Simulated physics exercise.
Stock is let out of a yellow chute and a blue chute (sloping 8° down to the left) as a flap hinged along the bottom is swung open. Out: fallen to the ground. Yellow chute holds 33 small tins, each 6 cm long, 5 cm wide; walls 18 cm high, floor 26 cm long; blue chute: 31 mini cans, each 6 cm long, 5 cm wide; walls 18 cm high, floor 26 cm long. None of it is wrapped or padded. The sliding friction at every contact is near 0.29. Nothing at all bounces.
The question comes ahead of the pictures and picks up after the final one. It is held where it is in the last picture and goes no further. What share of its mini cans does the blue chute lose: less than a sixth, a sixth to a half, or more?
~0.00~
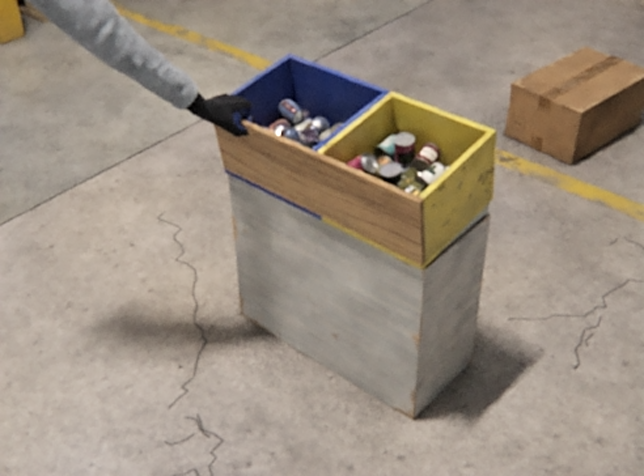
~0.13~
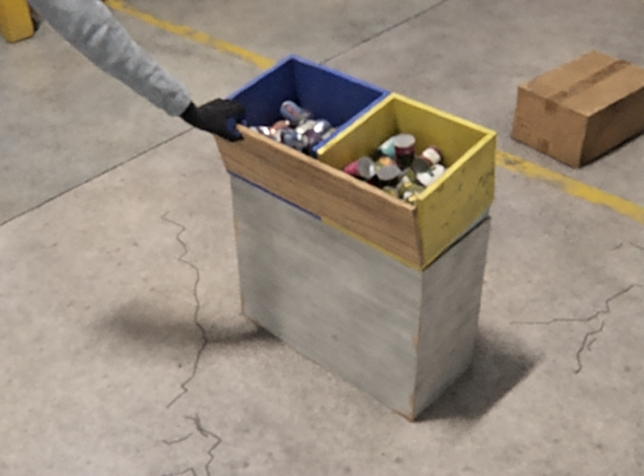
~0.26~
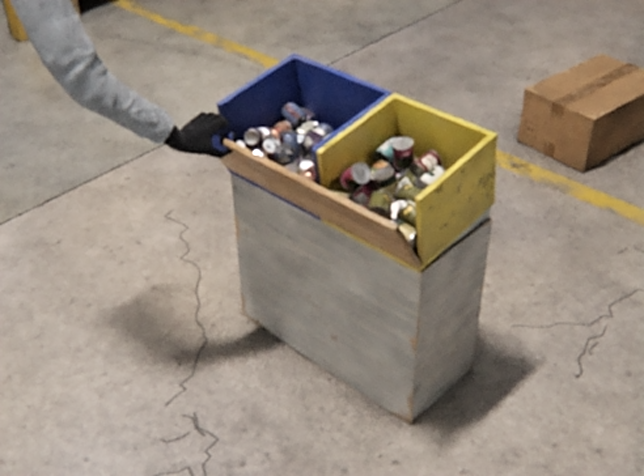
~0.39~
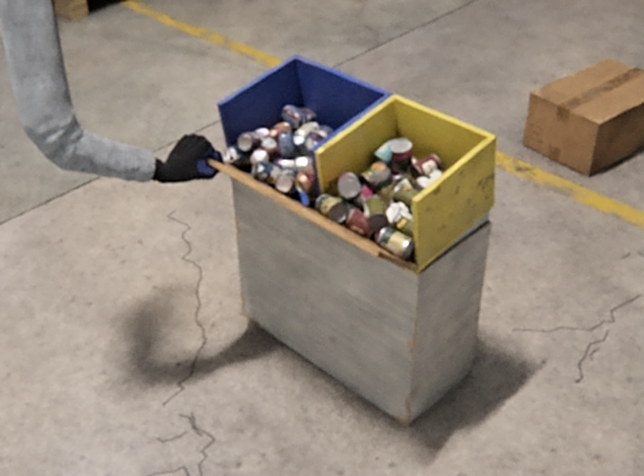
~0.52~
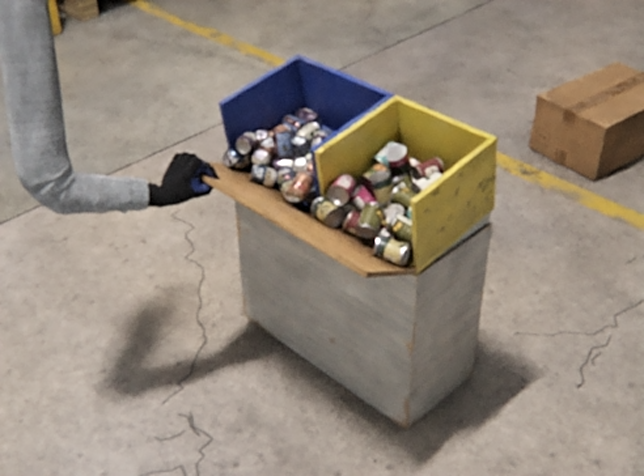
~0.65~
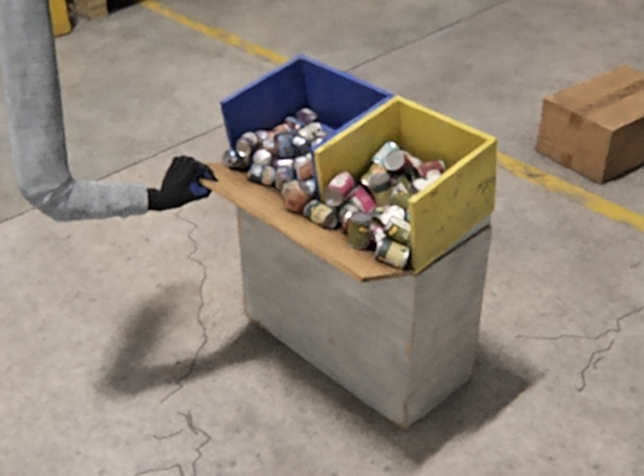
The loss is below a sixth.
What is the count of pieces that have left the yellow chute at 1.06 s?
Yellow chute: Roughly 0 out by then.
After 1.06 s, 0 of 33 out of the yellow chute and 0 of 31 out of the blue chute.
After 1.57 s, 0 of 33 out of the yellow chute and 0 of 31 out of the blue chute.
After 2.29 s, 0 of 33 out of the yellow chute and 0 of 31 out of the blue chute.
Outcome (at 3.22 s), 0 of 33 out of the yellow chute and 0 of 31 out of the blue chute. Asked share, 0 of 31, 0 per cent.
